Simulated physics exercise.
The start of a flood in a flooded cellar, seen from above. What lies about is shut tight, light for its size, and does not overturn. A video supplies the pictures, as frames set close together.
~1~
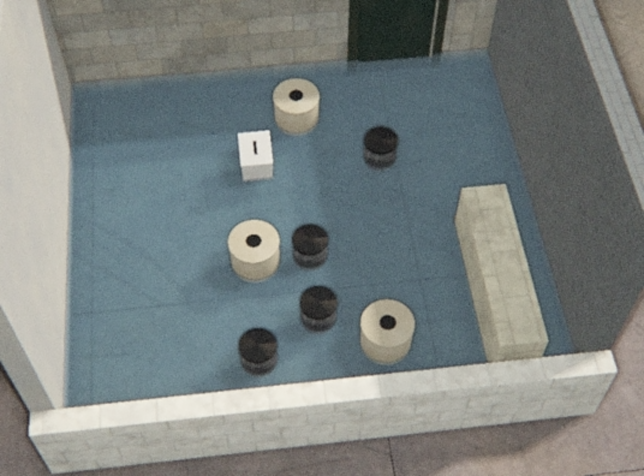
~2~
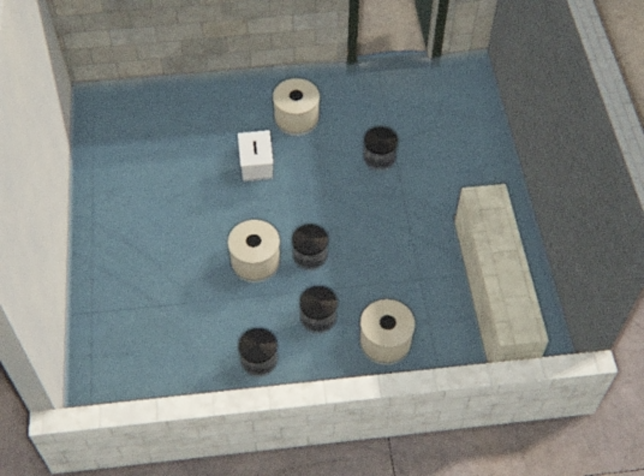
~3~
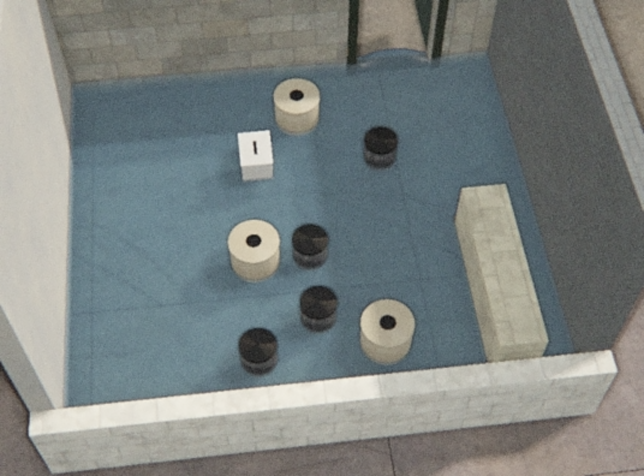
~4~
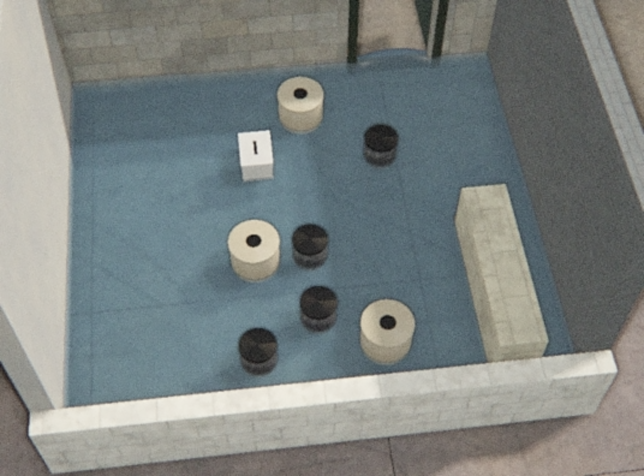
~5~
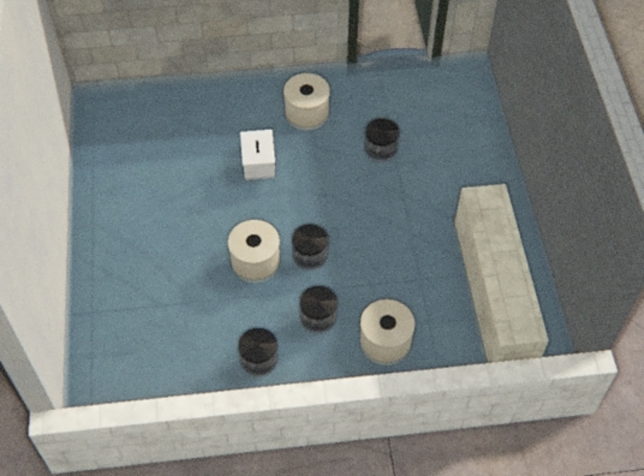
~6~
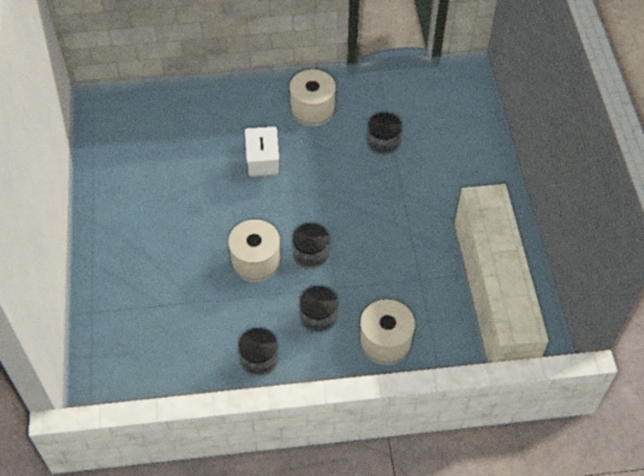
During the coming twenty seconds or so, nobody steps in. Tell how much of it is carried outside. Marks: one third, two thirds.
It will most likely fall inside the middle range.
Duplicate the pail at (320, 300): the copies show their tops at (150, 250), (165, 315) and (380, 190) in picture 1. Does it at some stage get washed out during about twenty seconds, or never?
Remains; remains; escapes.
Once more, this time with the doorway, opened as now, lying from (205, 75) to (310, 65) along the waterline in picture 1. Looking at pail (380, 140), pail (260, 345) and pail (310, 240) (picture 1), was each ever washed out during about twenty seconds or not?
Item one: Leaves; item two: Remains; item three: Leaves.
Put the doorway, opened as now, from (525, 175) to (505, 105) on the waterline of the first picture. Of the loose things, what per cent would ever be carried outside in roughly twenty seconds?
Close to 60 percent.
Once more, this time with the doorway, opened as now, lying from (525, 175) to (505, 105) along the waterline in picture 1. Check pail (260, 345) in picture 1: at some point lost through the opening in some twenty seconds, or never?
Remains.
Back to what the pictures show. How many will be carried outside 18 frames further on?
By my count it is 2.
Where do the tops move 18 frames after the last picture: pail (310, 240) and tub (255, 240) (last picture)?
Around (344, 187) and (289, 202).
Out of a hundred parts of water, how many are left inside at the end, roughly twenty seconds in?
I'd say close to 56 percent.
A moment on, 0 of 8 are out; 8 afloat.
Next, 2 of 8 are out; 6 afloat.
Later, 3 of 8 are out; 5 afloat.
In the end, 4 of 8 are out; 4 afloat.
